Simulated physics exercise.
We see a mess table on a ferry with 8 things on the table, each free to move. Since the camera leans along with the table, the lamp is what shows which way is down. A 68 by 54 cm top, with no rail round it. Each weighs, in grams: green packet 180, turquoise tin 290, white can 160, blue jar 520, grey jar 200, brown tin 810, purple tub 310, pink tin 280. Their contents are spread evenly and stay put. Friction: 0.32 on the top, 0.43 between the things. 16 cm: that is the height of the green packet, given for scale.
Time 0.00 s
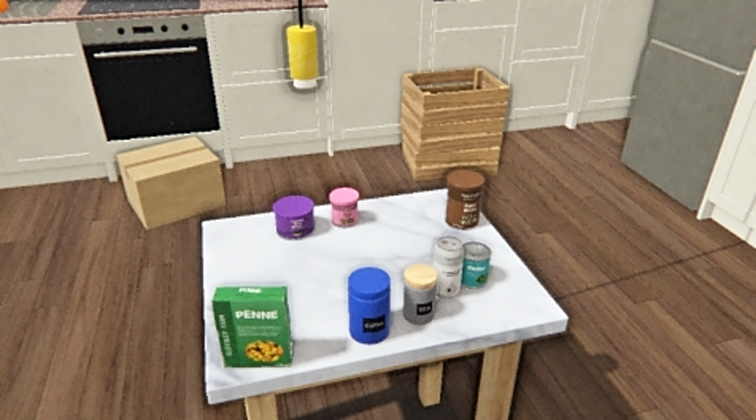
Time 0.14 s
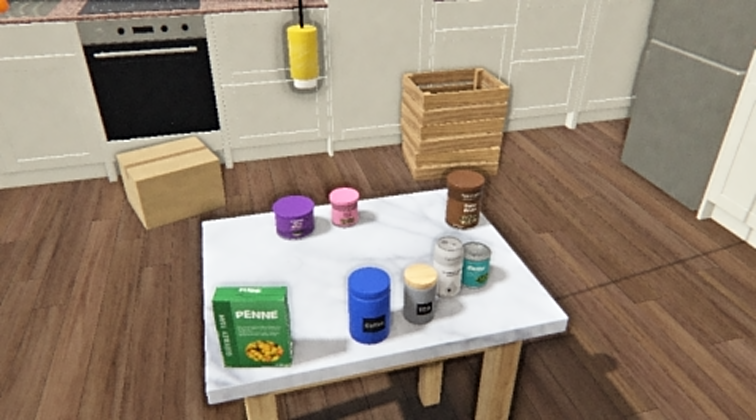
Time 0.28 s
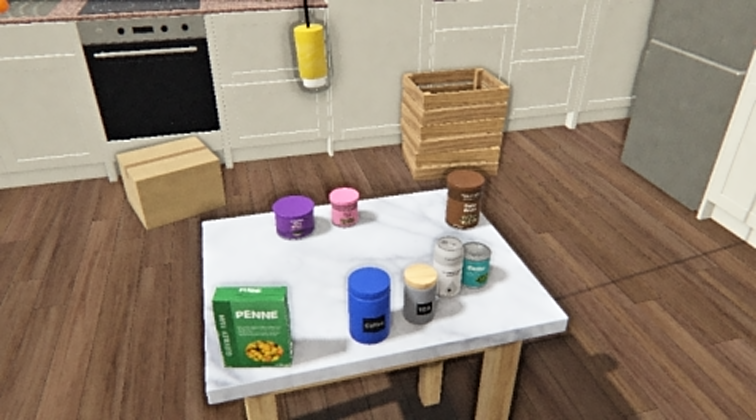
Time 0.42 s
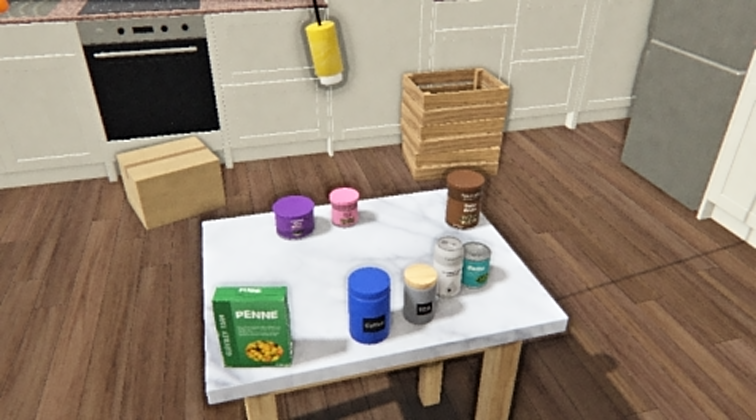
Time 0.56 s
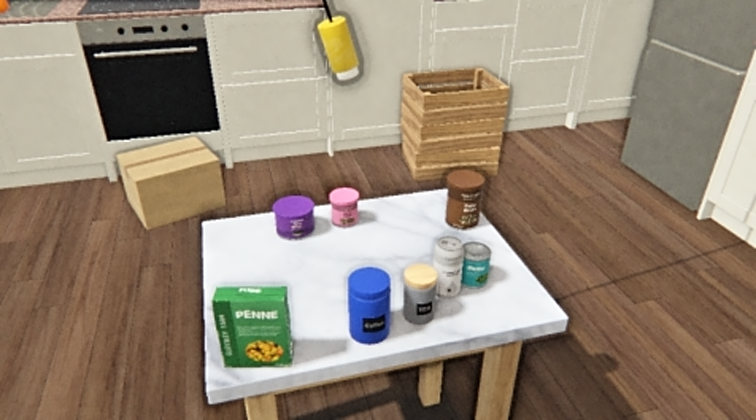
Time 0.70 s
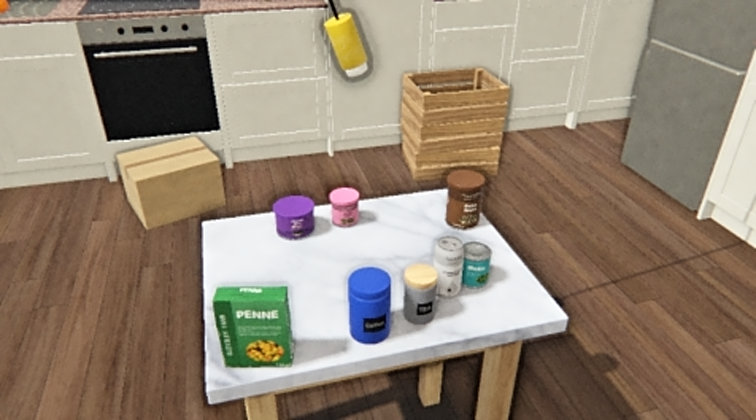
In this clip, a green penne packet, jars, tins and tubs sit on a white table in a kitchen, and a hanging yellow lamp swings gradually to the right while the items on the table stay in place.
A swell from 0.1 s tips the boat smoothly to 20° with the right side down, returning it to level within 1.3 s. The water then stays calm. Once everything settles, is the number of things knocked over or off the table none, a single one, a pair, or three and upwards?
My guess is not a single thing.
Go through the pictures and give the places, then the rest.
In the first picture, boat level; green packet (255, 328); turquoise tin (474, 265).
In the second picture, boat level; grey jar (420, 294); brown tin (464, 200).
In the third picture, floor tilted 4°, right side down; purple tub (295, 218); pink tin (345, 208).
In the fourth picture, floor tilted 10°, right side down; white can (448, 268); blue jar (369, 306).
In the fifth picture, floor tilted 16°, right side down; grey jar (420, 294); brown tin (464, 200).
In the sixth picture, floor tilted 20°, right side down; green packet (255, 328); turquoise tin (474, 265).
After 0.90 s, floor tilted 17°, right side down.
After 1.00 s, floor tilted 14°, right side down; green packet moved 2 cm near (267, 326); turquoise tin moved 2 cm near (481, 264); white can moved 2 cm.
In the end (1.9 s), all 8 under 5 cm from the start. In the last view, green packet near (267, 326), turquoise tin near (482, 264).
